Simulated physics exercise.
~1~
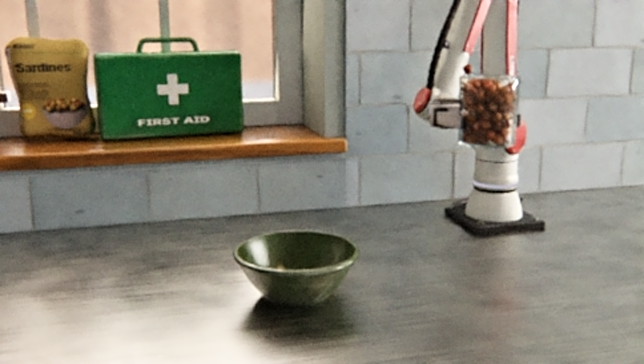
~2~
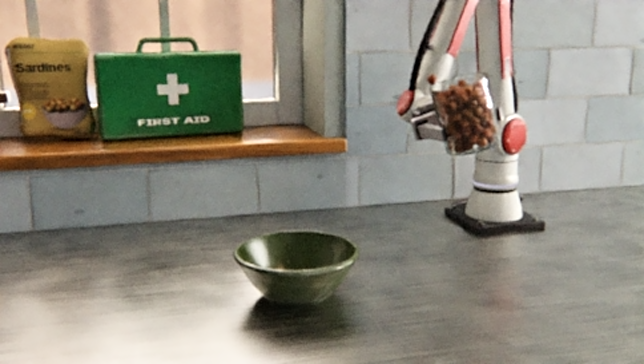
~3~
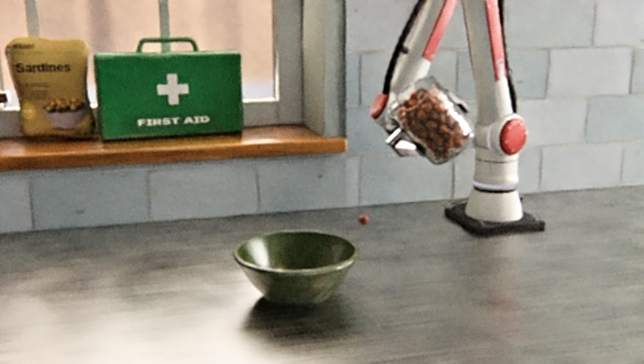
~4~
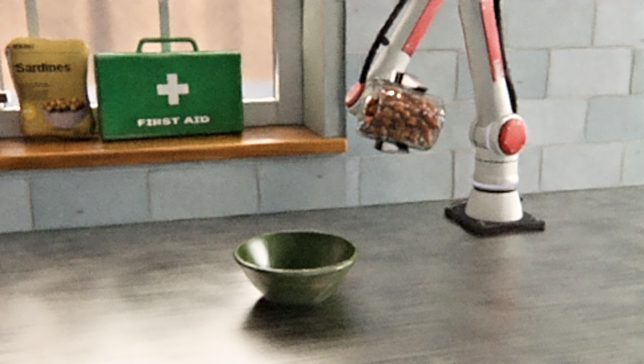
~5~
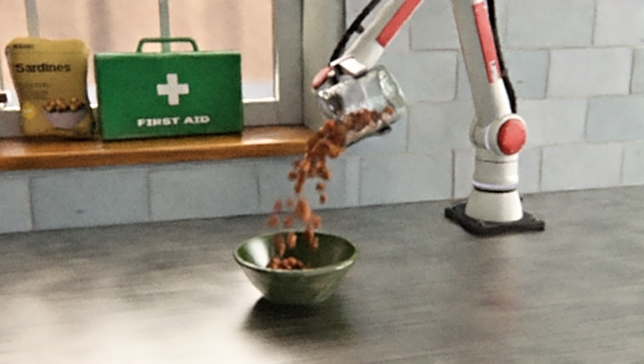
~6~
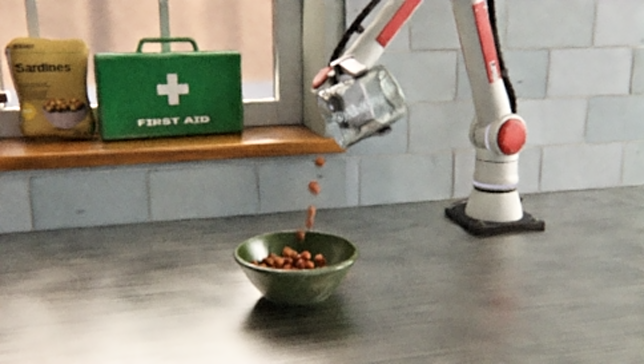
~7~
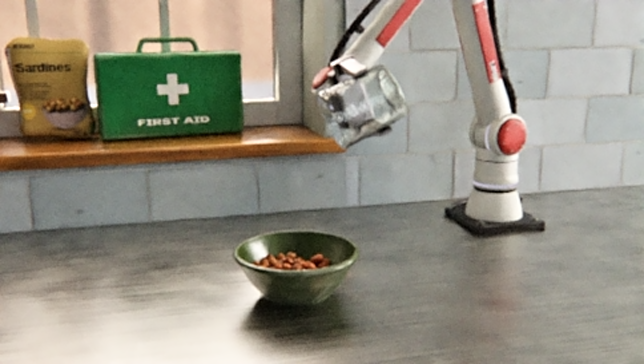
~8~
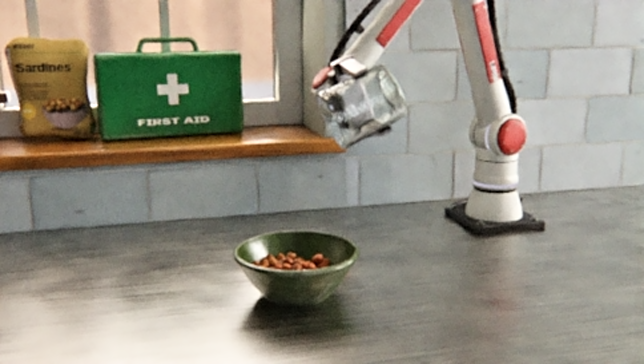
A robot arm carried a clear beaker of hazelnuts to the left, tipping it as it went and dropping a stray one, then poured the rest into a green bowl on the dark table and held the empty beaker tilted above it.
